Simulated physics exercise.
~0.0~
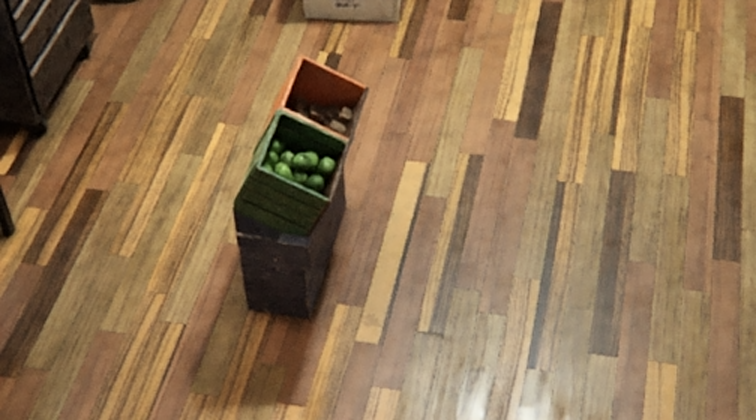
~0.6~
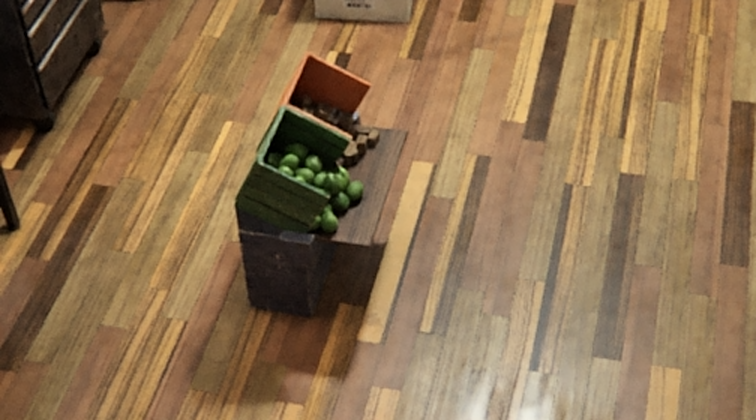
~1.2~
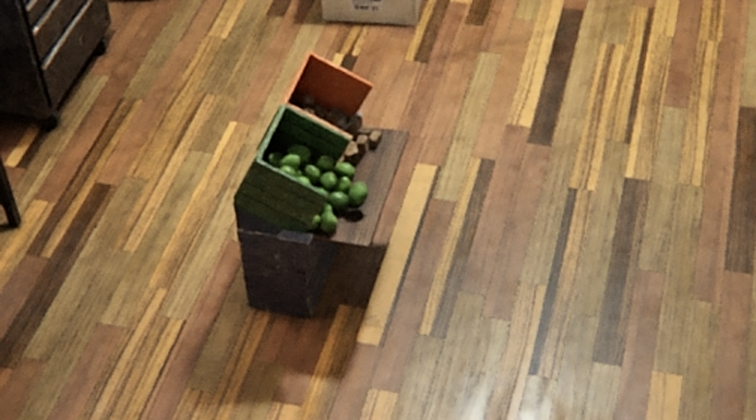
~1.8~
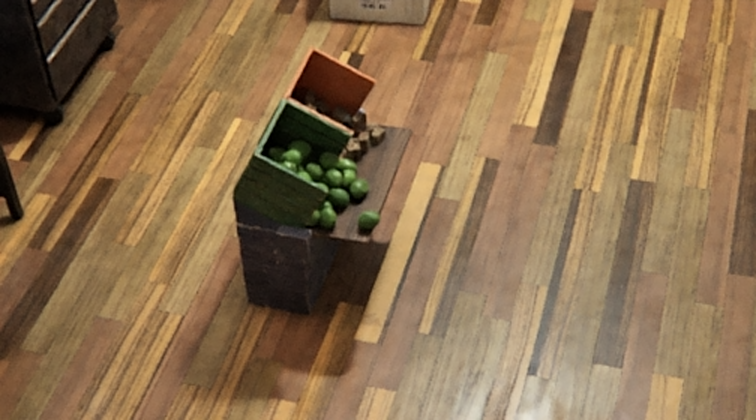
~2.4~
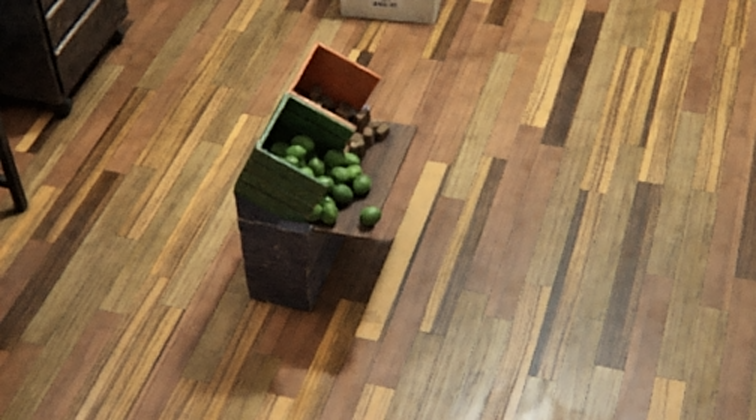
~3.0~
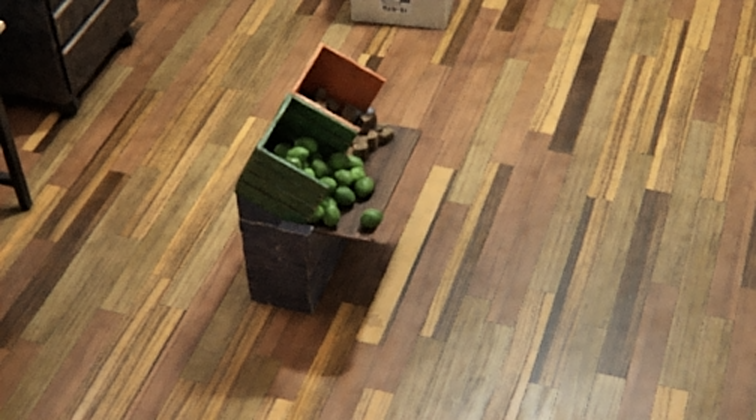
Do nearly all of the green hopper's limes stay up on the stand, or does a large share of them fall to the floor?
Nearly all of them stay up, with fewer than one in six leaving. Some limes slump onto the lowered flap, but they come to rest there and none is seen on the floor.
